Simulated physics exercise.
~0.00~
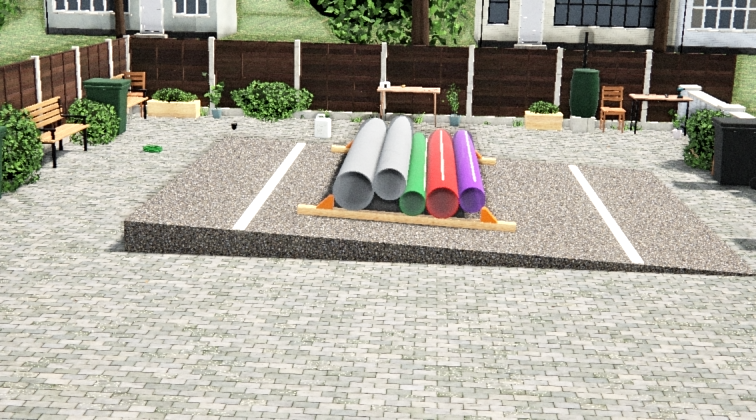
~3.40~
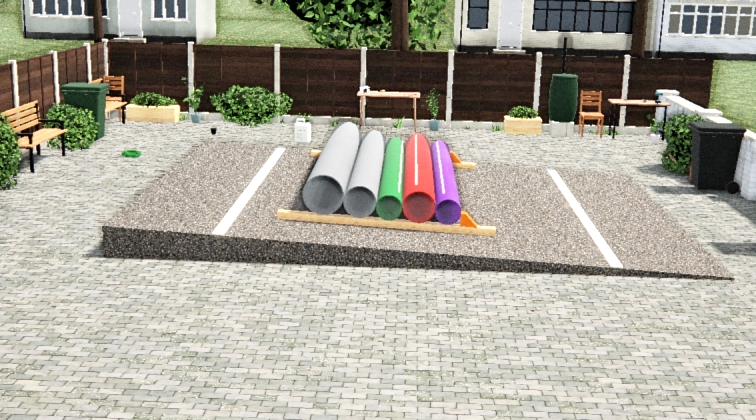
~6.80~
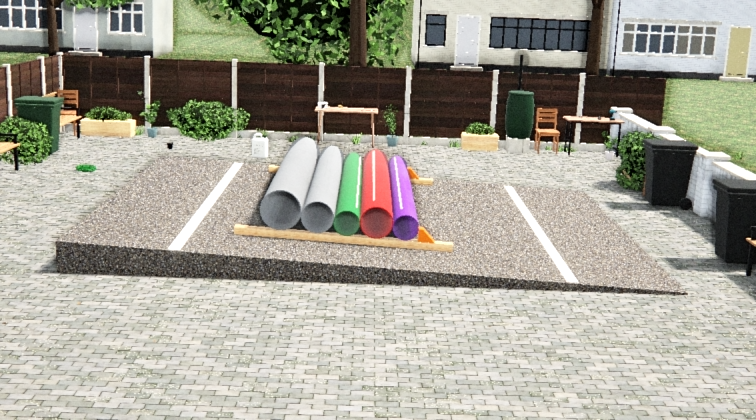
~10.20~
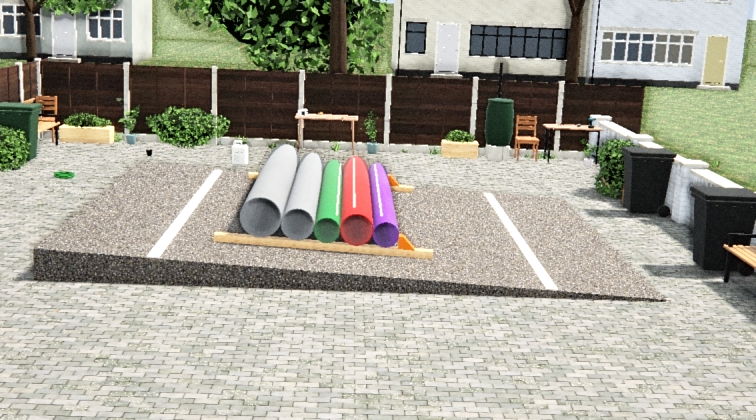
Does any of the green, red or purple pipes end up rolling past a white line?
No, none of them does. The green, red and purple pipes all stay on the bearers between the two white lines.
